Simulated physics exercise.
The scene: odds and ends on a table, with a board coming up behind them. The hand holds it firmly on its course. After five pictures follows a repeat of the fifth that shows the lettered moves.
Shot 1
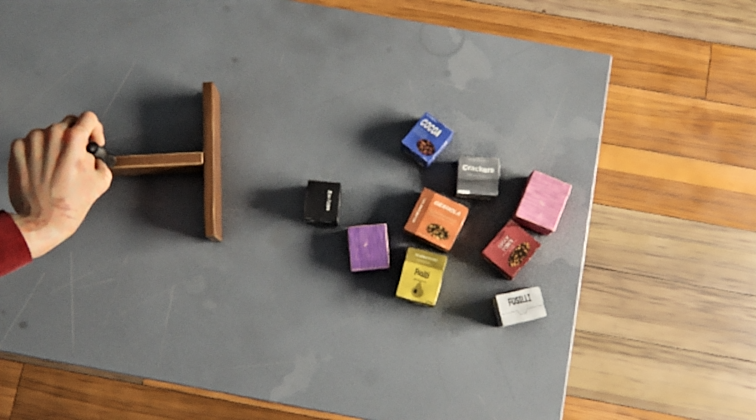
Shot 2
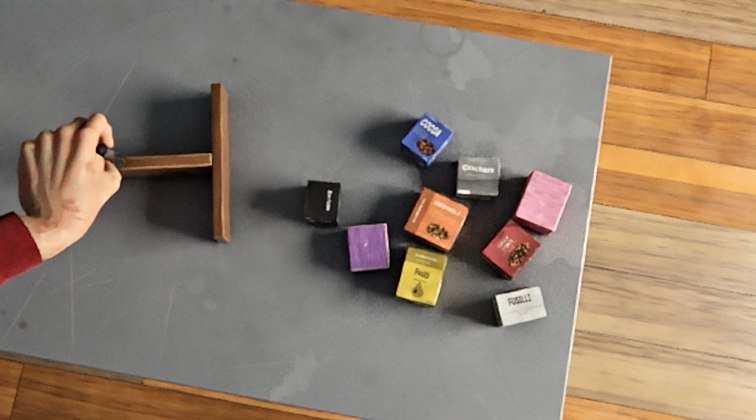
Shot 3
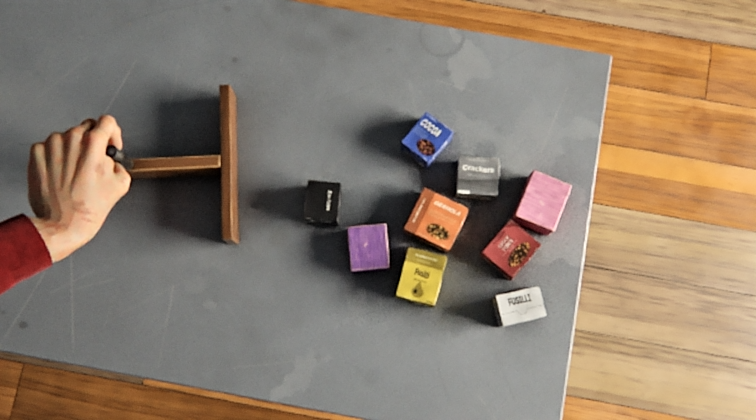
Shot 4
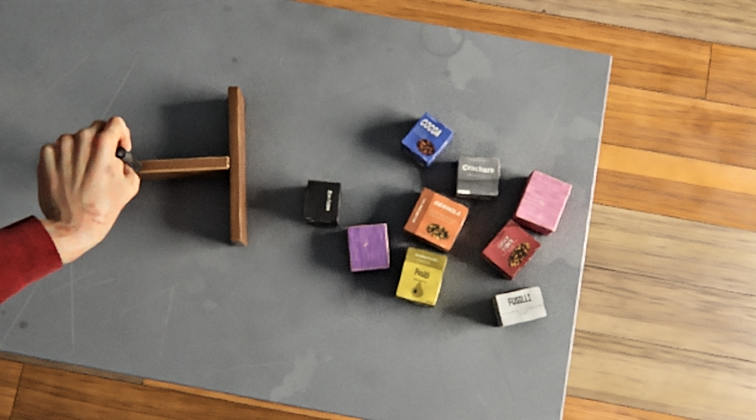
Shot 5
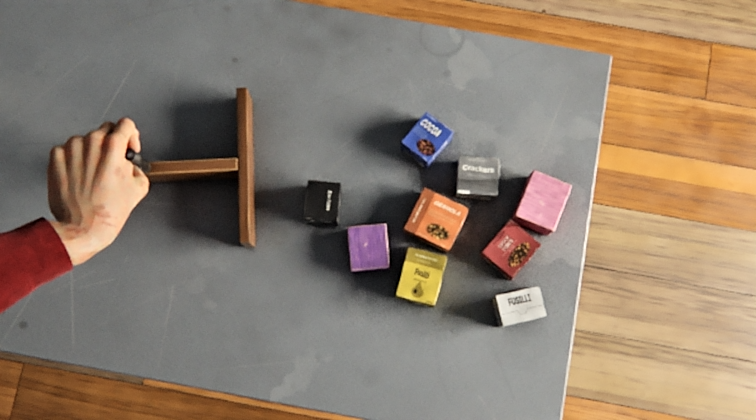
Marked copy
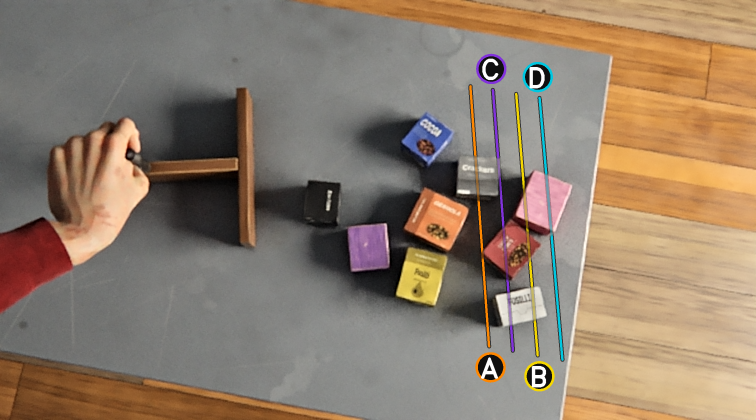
A hand slides a wooden board slowly right across a table toward scattered colourful boxes.
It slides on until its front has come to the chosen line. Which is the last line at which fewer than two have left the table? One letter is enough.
Up to line C.
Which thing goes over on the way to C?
The pink block.
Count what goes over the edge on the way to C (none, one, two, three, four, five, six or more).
By then, one.
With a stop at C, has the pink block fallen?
By then, yes.
On the marked copy, A at (480, 212); B at (527, 221); C at (503, 216); D at (551, 225).
Taking C. A third of the way, board (336, 180); black packet (361, 206); pink block (541, 203).
Two thirds of the way, board (429, 197); pink block (549, 201); white packet (530, 317).
When it is over, board (503, 210); pink block over the edge; red packet (571, 274); one fallen.
As for the rest, A is within the limit but short; B drops three; D drops three.
